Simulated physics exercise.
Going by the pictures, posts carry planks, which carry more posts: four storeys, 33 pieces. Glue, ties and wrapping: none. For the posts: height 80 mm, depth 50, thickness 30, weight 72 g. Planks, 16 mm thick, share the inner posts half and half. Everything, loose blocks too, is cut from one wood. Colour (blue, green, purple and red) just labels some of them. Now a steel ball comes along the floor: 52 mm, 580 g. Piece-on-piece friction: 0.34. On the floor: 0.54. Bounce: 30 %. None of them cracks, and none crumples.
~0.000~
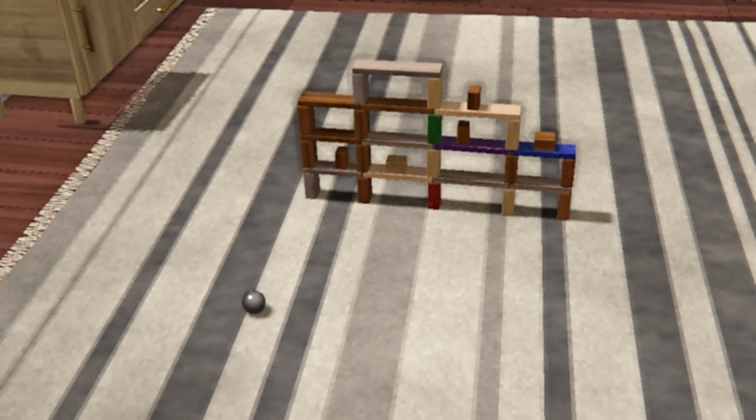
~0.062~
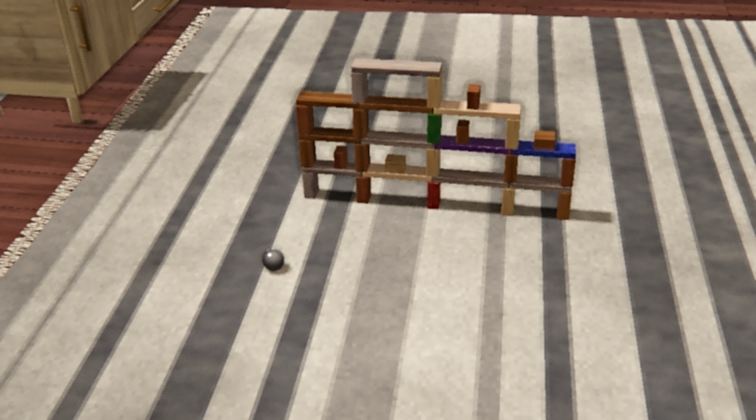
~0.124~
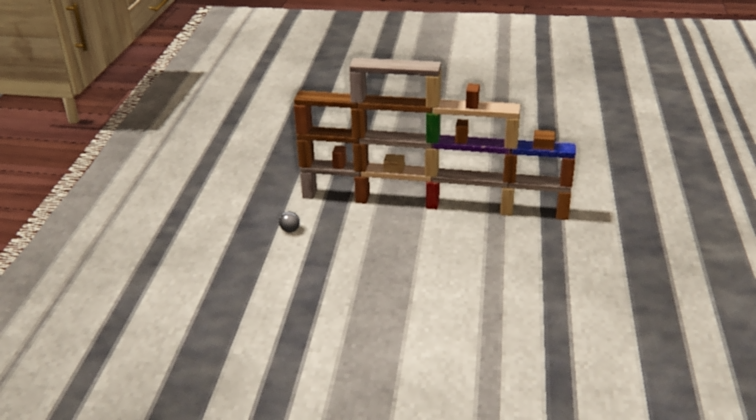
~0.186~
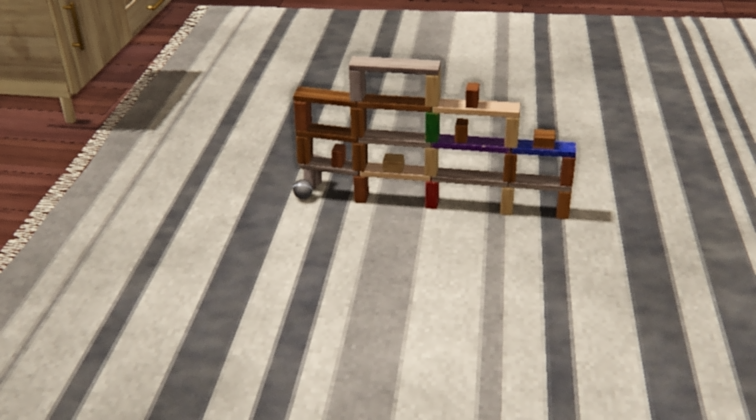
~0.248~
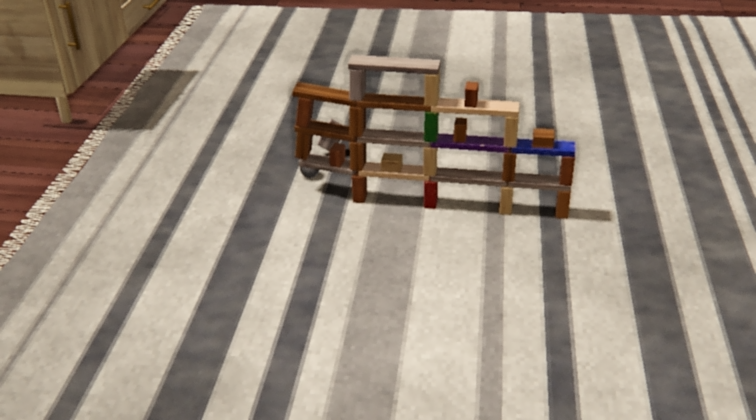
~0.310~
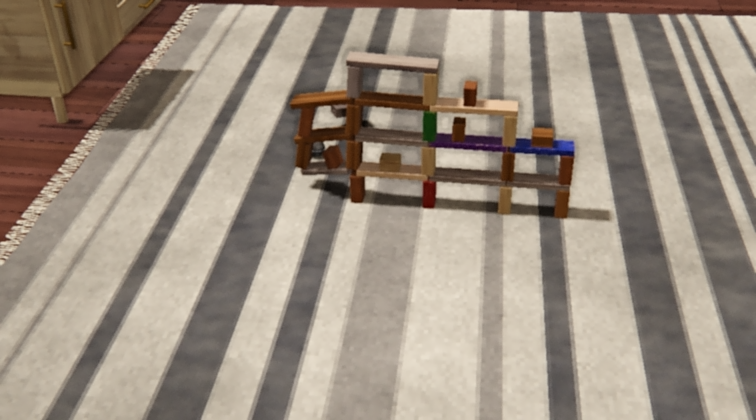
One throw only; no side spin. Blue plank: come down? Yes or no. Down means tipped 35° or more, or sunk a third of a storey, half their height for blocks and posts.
No.
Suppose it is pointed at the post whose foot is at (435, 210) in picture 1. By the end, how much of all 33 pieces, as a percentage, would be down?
That way, 70 per cent.
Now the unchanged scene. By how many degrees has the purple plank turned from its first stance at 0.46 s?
Some 0°.
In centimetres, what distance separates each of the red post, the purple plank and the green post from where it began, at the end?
Net displacement, roughly: Red ~ 0 cm, purple ~ 0 cm, green ~ 2 cm.
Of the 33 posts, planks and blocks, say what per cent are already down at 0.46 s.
30 per cent at that moment.
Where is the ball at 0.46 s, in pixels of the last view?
At about (333, 103).
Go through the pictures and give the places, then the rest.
In the first picture (places mark the middle of the side facing us; the camera moves round a little), ball (254, 302) 43 cm from contact, 2.5 m/s; blue plank (544, 155); purple plank (473, 142); green post (433, 130); nothing disturbed.
In the second picture, ball (274, 260) 27 cm from contact, 2.5 m/s; blue plank (544, 154).
In the third picture, ball (290, 222) 12 cm from contact, 2.5 m/s; blue plank (544, 154).
In the fourth picture, ball (303, 189) after contact, 1.7 m/s; blue plank (544, 153); steepest lean 3°, the post at (318, 173); 6 disturbed, none down.
In the fifth picture, ball after contact, 1.8 m/s; blue plank (543, 152); 1 of the 33 pieces down, 8 disturbed in all.
In the sixth picture, ball (316, 148) after contact, 1.7 m/s; blue plank (542, 152); green post (429, 127); purple plank (469, 139); 1 of the 33 pieces down, 12 disturbed in all.
After 0.46 s, ball still moving; 10 of the 33 pieces down; blue plank unmoved; green post leaning 5°.
After 0.70 s, ball still moving; 13 of the 33 pieces down; blue plank unmoved; green post leaning 29°.
At rest (2.2 s), ball rolling away; 15 of the 33 pieces down; blue plank unmoved; green post leaning 46°; purple plank shifted 4 mm. As the last picture would show them, middles, blue plank near (542, 147), green post near (442, 123).
